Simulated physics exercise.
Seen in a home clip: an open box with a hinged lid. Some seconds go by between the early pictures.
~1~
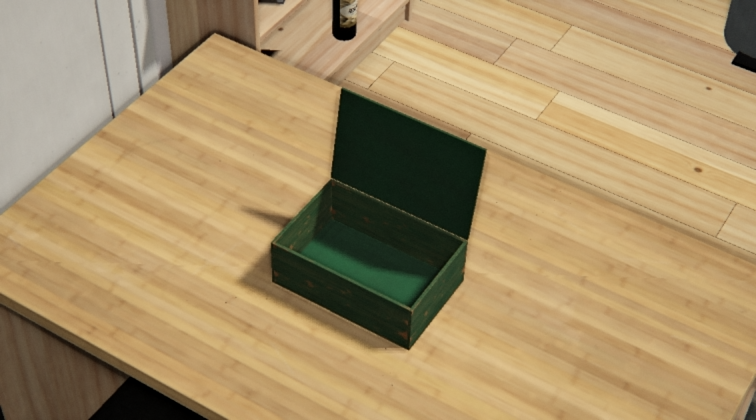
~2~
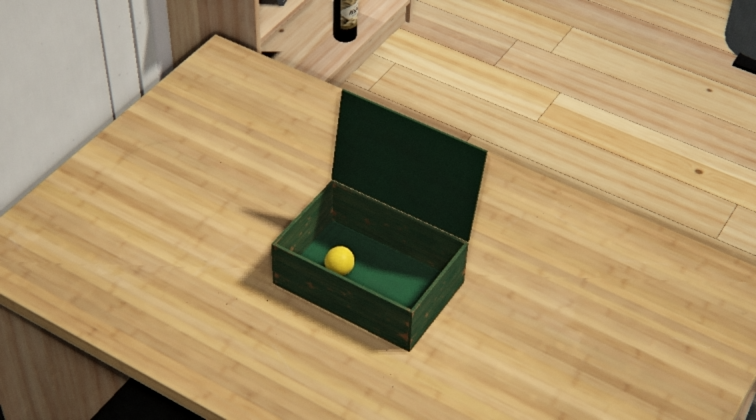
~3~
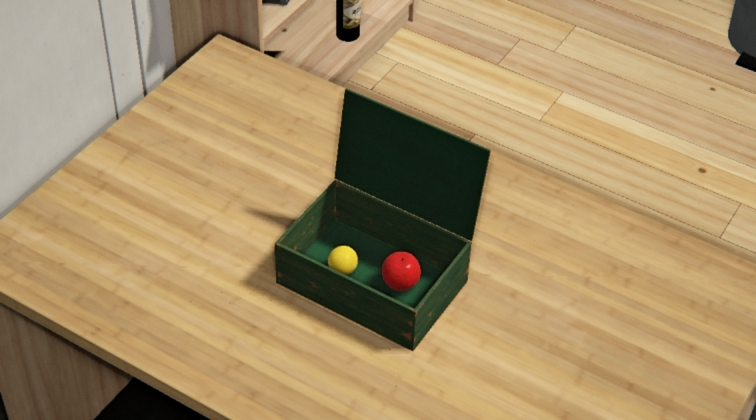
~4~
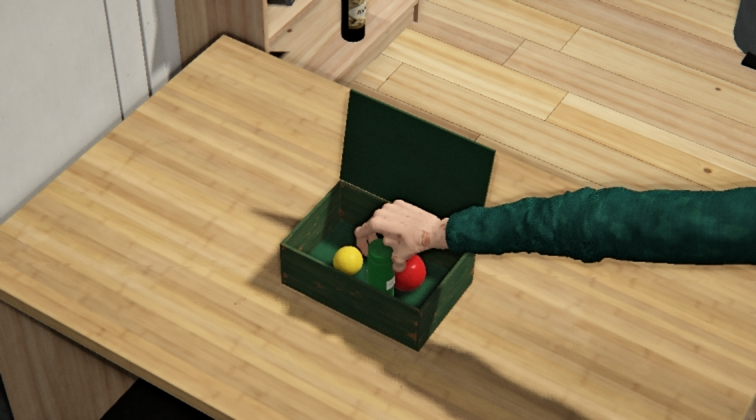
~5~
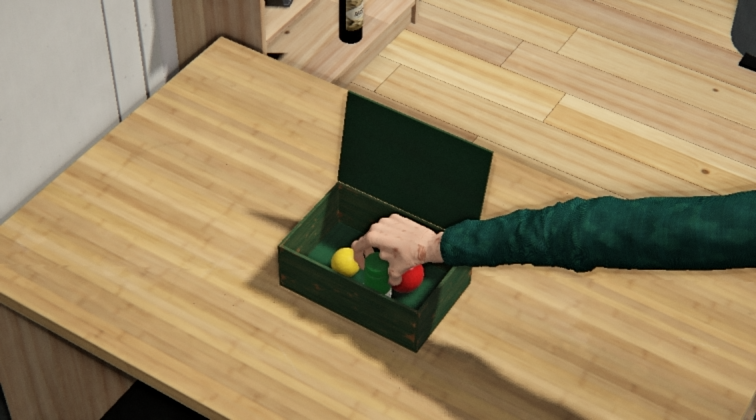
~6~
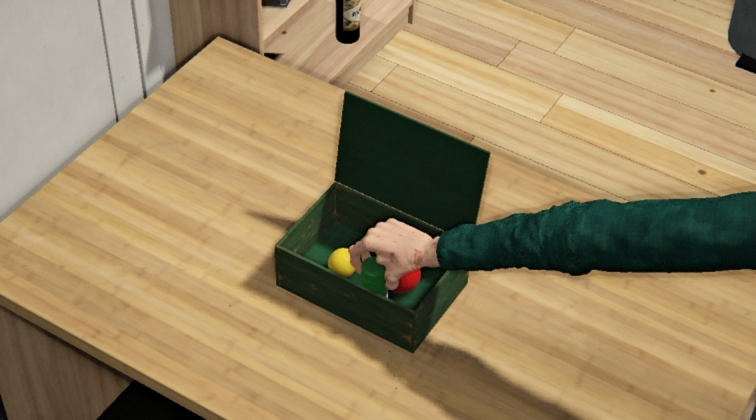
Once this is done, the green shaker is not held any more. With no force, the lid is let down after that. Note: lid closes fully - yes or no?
No.
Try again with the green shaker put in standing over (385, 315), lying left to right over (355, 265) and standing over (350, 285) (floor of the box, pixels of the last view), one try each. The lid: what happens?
On try one it won't go down; on try two it fits down fine; on try three it fits down fine.
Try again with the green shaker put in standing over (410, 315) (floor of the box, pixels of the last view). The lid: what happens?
With this placement the lid is kept from closing.
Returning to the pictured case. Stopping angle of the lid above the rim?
The answer is about 10 degrees.
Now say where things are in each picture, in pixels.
In the first picture, the last thing is not in view yet.
In the second picture, the last thing is not in view yet; yellow lemon (339, 261).
In the third picture, the last thing is not in view yet; yellow lemon (343, 261).
The fourth picture shows on its way; green shaker (381, 272); yellow lemon (348, 261).
The fifth picture shows on its way.
The sixth picture shows put in, still held.
Then, 1.30 s past the last view, lid 78° above the rim.
Then, 1.70 s past the last view, lid 41° above the rim.
Then, 2.60 s past the last view, lid 10° above the rim.
Finally, lid 10° above the rim; all 3 still in place. Final places as the last picture's camera would see them, green shaker near (374, 290).
